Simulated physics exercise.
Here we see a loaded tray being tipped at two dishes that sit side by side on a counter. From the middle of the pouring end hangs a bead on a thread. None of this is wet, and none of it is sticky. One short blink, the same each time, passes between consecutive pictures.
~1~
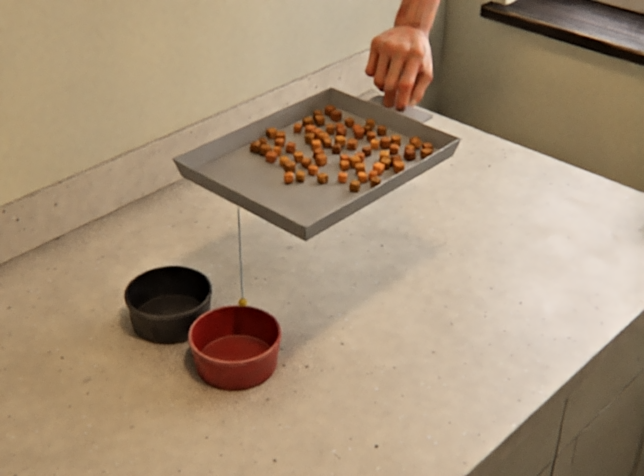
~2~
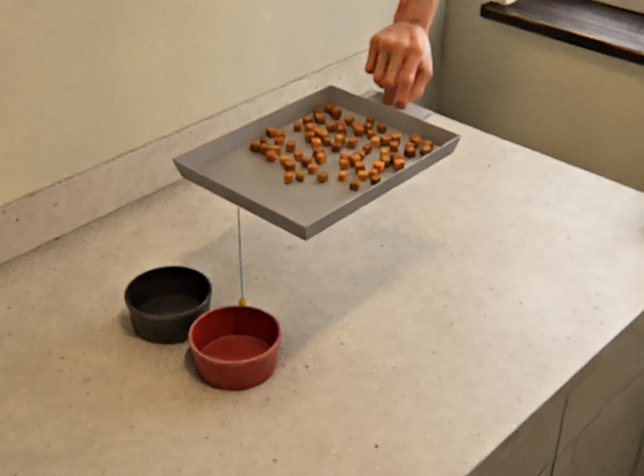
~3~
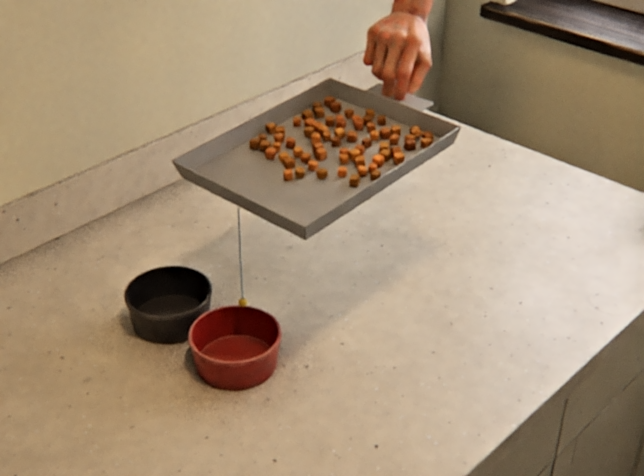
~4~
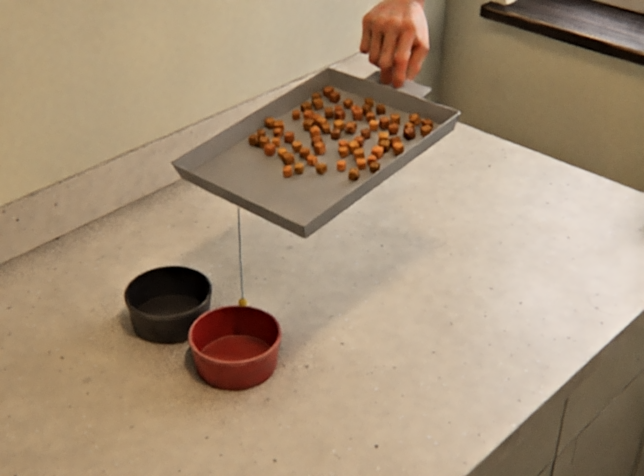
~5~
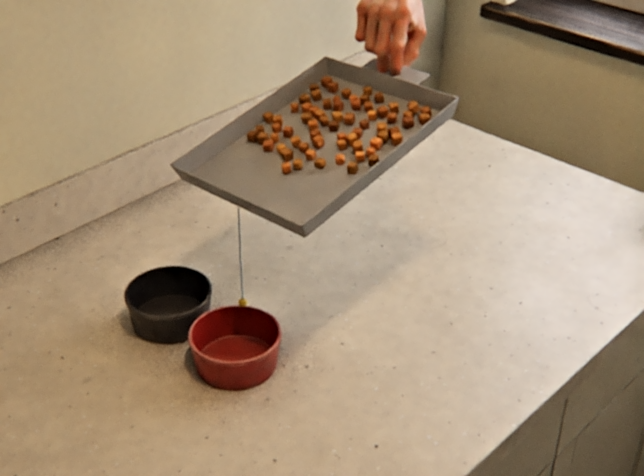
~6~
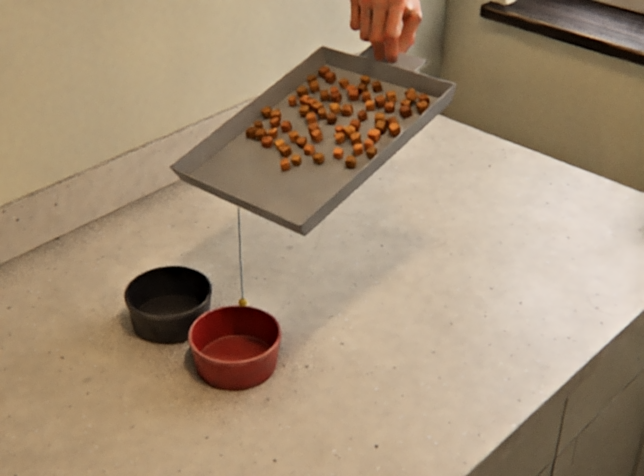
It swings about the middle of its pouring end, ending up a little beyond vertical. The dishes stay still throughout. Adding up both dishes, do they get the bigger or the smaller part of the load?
They get the bigger part.
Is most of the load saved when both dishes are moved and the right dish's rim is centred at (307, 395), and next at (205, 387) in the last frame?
First try: Lower than half; second try: Lower than half.
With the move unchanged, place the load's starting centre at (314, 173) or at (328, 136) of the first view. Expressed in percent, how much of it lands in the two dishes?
Shares: 60 % for the first, 80 % for the second.
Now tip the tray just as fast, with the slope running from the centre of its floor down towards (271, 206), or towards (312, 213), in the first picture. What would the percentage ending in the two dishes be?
The first comes to 40 %, while the second comes to 0 %.
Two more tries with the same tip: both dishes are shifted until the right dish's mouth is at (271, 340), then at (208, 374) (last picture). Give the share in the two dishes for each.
Around 50 % followed by around 30 %.
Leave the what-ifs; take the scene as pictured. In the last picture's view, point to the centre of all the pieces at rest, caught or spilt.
Near (174, 323).
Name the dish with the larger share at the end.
It's the one placed left that wins here.
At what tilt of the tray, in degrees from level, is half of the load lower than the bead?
The tilt then is about 110°.
Soon after the last picture, tray tipped steeply; nearly all on the tray; a small part in the air.
A little later, tray tipped right over; about two thirds on the tray; a stray few in the right dish; about a quarter in the left dish; a small part outside both; a small part in the air.
Later still, tray tipped past a quarter turn; a small part in the right dish; about two thirds in the left dish; about a quarter outside both.
At rest, tray tipped past a quarter turn; a small part in the right dish; about two thirds in the left dish; about a quarter outside both.
